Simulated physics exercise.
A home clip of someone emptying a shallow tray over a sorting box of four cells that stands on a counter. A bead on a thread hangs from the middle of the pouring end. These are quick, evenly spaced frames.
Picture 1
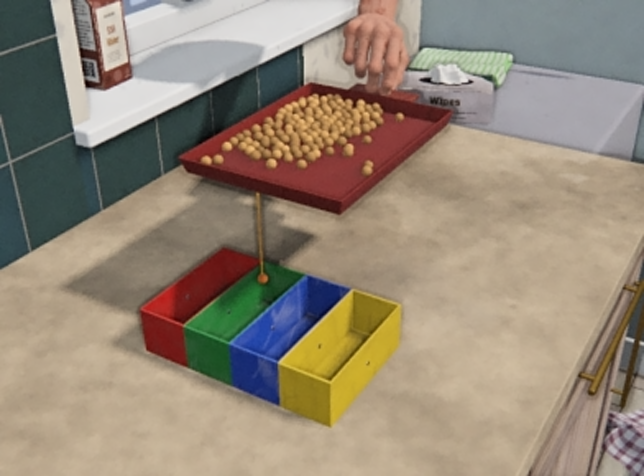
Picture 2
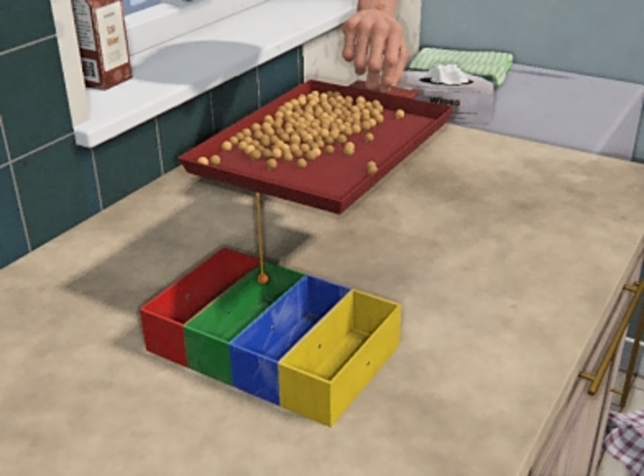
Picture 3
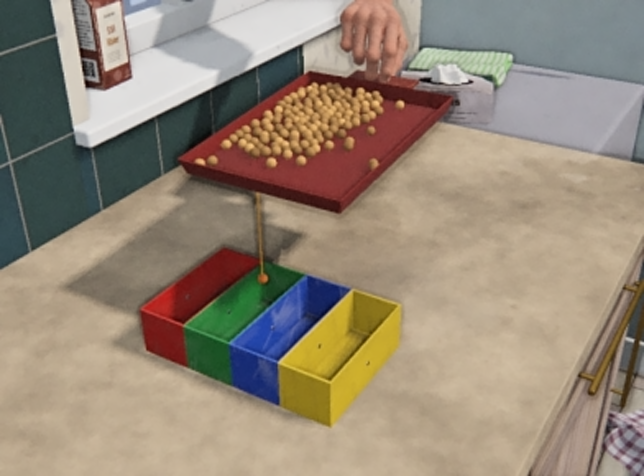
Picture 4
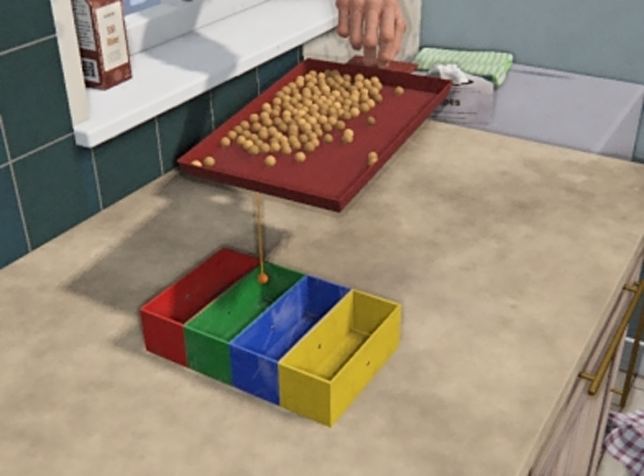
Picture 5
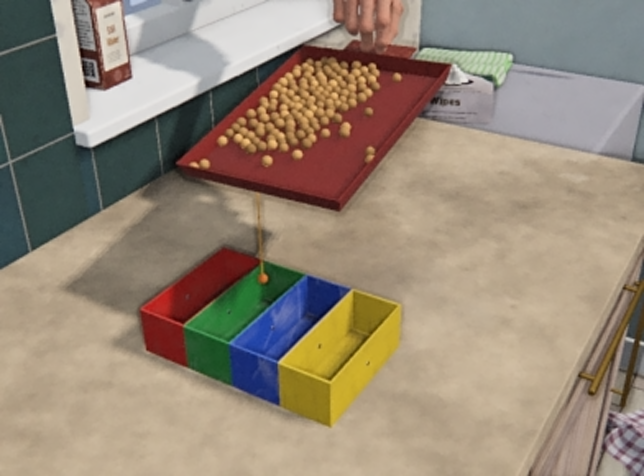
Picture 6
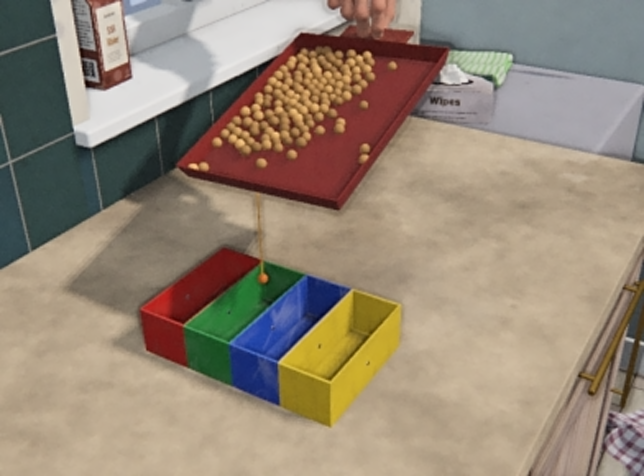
In this clip, a hand raises the far end of a red tray of round wooden beads above a box with red, green, blue and yellow cells, and the beads begin shifting toward the tray's lower left corner.
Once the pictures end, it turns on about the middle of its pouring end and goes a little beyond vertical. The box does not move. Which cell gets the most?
Fullest: The red cell.
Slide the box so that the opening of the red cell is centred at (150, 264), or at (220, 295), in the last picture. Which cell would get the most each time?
First the green cell, then the red one.
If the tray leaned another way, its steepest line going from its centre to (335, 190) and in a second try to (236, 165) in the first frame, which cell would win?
The first try: Yellow. The second: The red one.
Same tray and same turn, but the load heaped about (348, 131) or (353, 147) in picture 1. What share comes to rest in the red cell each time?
In turn 40 and 40 in a hundred.
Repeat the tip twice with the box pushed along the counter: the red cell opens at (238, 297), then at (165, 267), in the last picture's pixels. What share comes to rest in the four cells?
About 30 and 90 per cent.
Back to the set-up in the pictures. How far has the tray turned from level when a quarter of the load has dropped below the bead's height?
At about 70°.
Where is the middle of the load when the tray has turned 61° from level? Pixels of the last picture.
Around (214, 180).
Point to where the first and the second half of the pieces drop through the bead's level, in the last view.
First near (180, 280), later near (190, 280).
Shortly afterwards, tray tipped steeply; near two thirds on the tray; a little in the red cell; only a few in the green cell; only a few in the yellow cell; only a few in the blue cell; near a quarter falling or outside the box.
Next, tray tipped right over; only a few on the tray; near a third in the red cell; a little in the green cell; only a few in the blue cell; only a few in the yellow cell; near half falling or outside the box.
Some moments later, tray tipped past a quarter turn; near half in the red cell; near a quarter in the green cell; only a few in the blue cell; only a few in the yellow cell; near a third falling or outside the box.
In the end, tray tipped past a quarter turn; near half in the red cell; near a quarter in the green cell; only a few in the blue cell; only a few in the yellow cell; near a third outside the box.
